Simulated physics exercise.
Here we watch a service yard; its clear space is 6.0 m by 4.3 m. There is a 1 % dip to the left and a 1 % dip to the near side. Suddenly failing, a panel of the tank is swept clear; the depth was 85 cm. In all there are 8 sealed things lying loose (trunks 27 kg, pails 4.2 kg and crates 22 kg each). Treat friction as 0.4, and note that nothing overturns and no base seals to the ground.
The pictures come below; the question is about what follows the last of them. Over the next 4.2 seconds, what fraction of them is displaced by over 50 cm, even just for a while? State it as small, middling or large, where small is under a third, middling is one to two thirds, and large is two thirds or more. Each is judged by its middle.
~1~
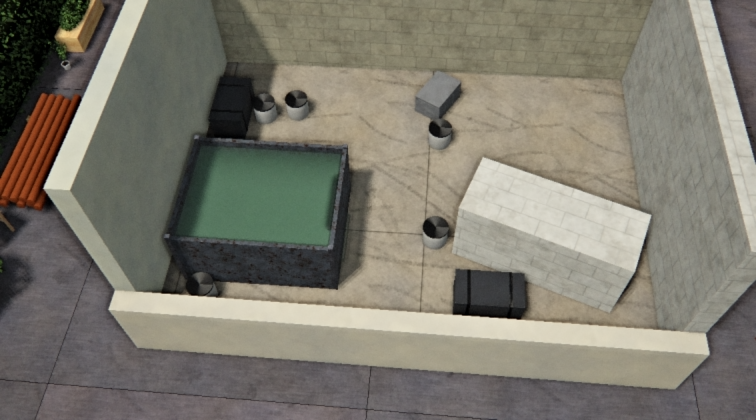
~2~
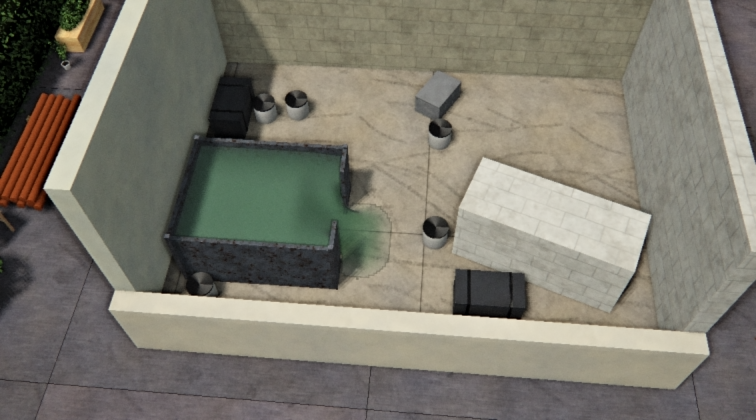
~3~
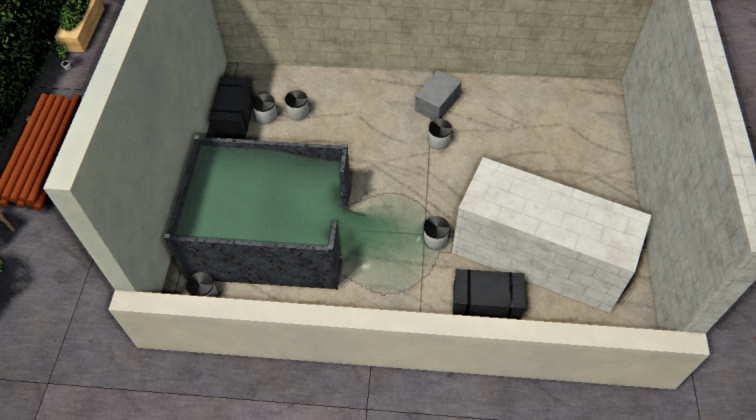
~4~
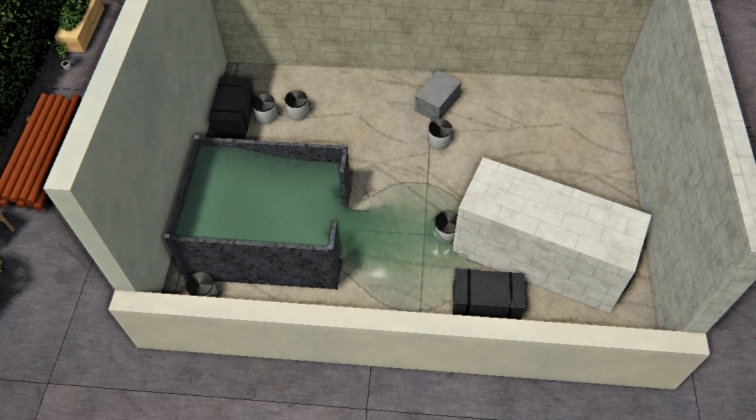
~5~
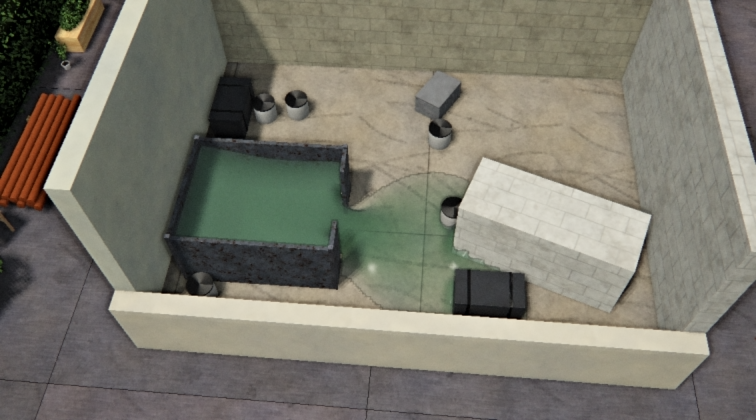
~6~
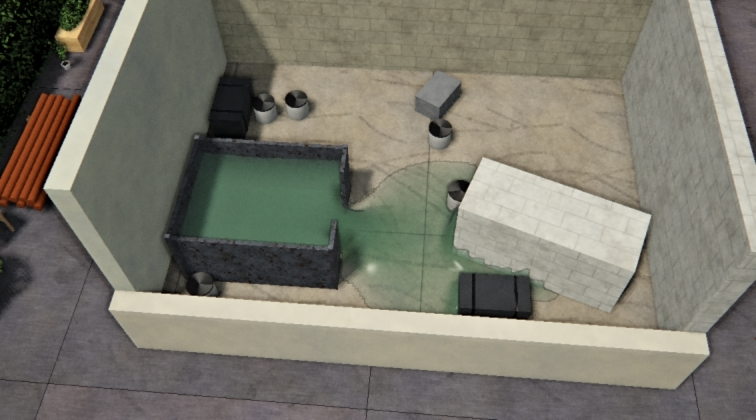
Middling.
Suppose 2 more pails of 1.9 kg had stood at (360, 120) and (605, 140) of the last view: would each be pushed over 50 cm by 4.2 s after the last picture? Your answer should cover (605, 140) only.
For that one, the shift is farther than that.
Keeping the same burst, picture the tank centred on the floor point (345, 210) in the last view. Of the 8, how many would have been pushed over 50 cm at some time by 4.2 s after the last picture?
5.
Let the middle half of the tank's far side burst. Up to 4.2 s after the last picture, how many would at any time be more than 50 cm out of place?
Then 6.
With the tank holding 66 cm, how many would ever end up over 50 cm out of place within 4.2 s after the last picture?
The answer would then be 3.
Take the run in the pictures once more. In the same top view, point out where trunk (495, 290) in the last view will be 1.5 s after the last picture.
Position: Approx. (628, 305).
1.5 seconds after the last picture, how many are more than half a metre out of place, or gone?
The number I get is 2.
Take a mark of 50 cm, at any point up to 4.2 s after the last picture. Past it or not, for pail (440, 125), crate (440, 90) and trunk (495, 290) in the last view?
One by one: Above the line; above the line; above the line.
Then, 0.4 s after the last picture 1 of 8 are over 50 cm from their spots; 1 afloat.
Then, 1.5 s after the last picture 2 of 8 are over 50 cm from their spots; 2 afloat.
Then, 2.8 s after the last picture 2 of 8 are over 50 cm from their spots; 3 afloat.
Then, 4.2 s after the last picture 4 of 8 are over 50 cm from their spots, and 4 have been at some point; 4 afloat.
